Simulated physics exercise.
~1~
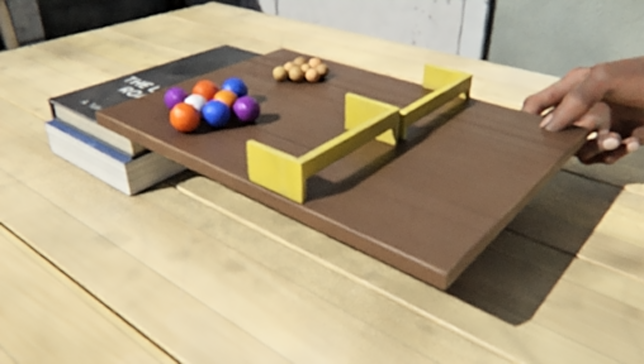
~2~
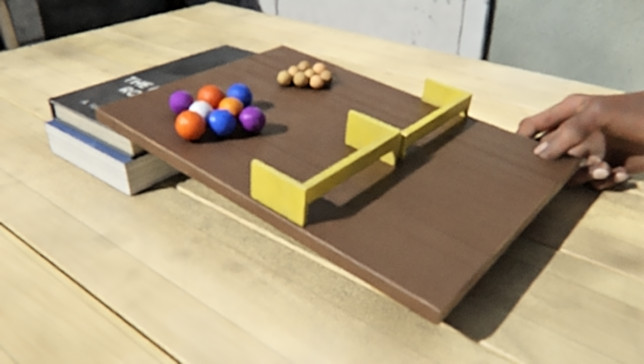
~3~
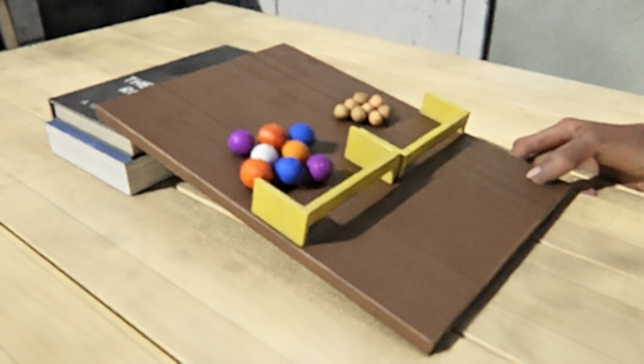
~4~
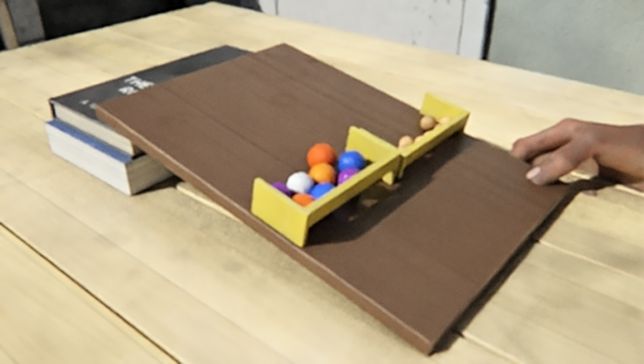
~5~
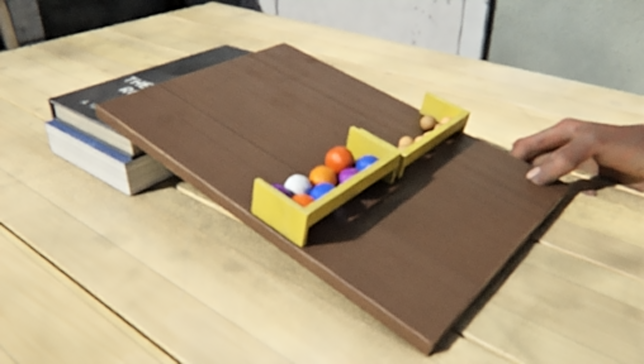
A brown board slopes across a pale wooden table, seen from above at an angle, its left end propped on two stacked books and its right end held by a hand. Near its upper end sit a cluster of orange, purple, blue and white balls and, farther back, a group of small tan balls, with yellow gates lower down. The hand lowers its end, and the board tilts more steeply. Both groups roll down to the right toward the gates. The colourful balls bunch behind the near gate and the tan ones behind the far gate, where they come to rest.
